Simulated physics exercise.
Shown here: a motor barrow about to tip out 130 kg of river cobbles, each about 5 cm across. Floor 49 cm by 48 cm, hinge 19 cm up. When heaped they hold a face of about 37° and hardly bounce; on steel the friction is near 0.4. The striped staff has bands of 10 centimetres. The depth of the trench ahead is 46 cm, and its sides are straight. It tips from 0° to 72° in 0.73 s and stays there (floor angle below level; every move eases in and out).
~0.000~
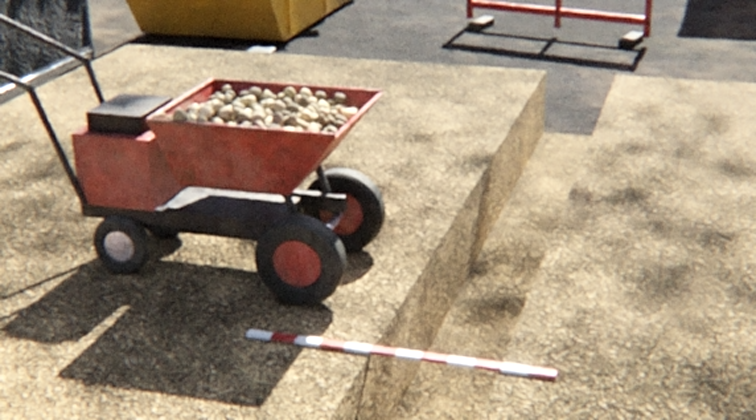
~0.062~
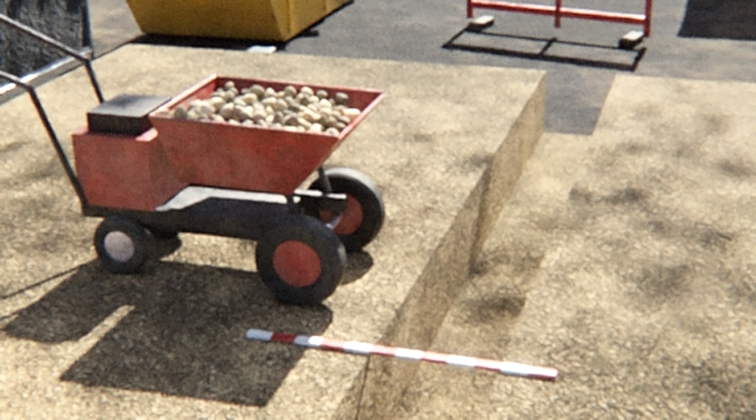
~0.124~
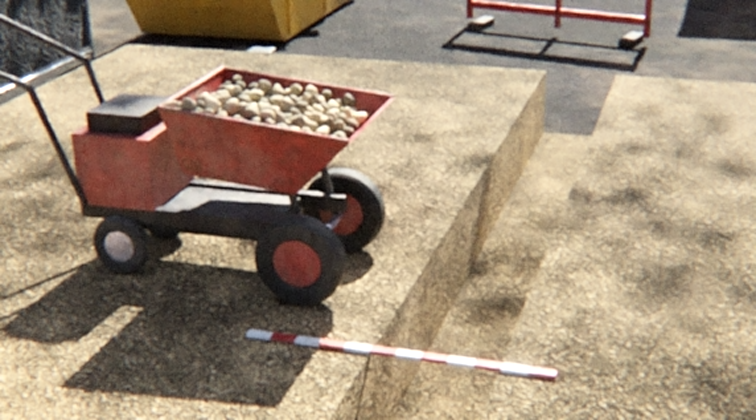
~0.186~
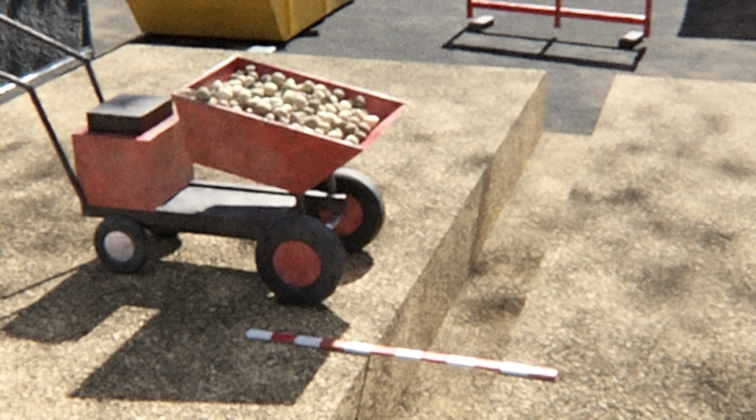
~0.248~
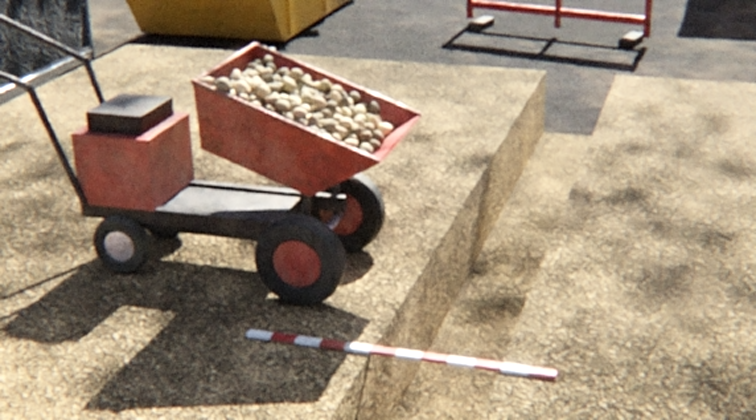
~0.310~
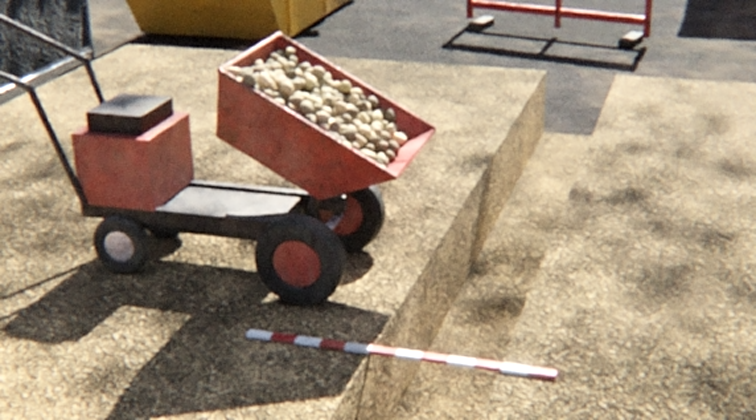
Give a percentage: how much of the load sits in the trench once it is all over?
71 %.
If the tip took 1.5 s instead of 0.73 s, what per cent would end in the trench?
Close to 90 percent, then.
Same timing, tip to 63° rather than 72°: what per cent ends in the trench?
The trench would hold about 70% of it.
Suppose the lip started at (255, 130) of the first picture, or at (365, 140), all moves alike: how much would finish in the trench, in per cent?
Estimates: 95 % then 40 %.
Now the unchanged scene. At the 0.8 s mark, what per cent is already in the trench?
Approx. 35 % of the load.
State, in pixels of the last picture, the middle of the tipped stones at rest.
Their middle lands near (503, 376).
After 0.6 s the floor is at 61°; 100 % in the skip; the foremost stones are at (446, 211).
After 0.8 s the floor is at 72°; 58 % in the skip, 34 % in the trench, 7 % past the trench; the foremost stones are at (551, 304).
After 1.2 s the floor is at 72°; 14 % in the skip, 56 % in the trench, 29 % past the trench; the foremost stones are at (742, 335).
After 3.1 s the floor is at 72°; 0 % in the skip, 71 % in the trench, 29 % past the trench; the foremost stones are past the picture's edge.
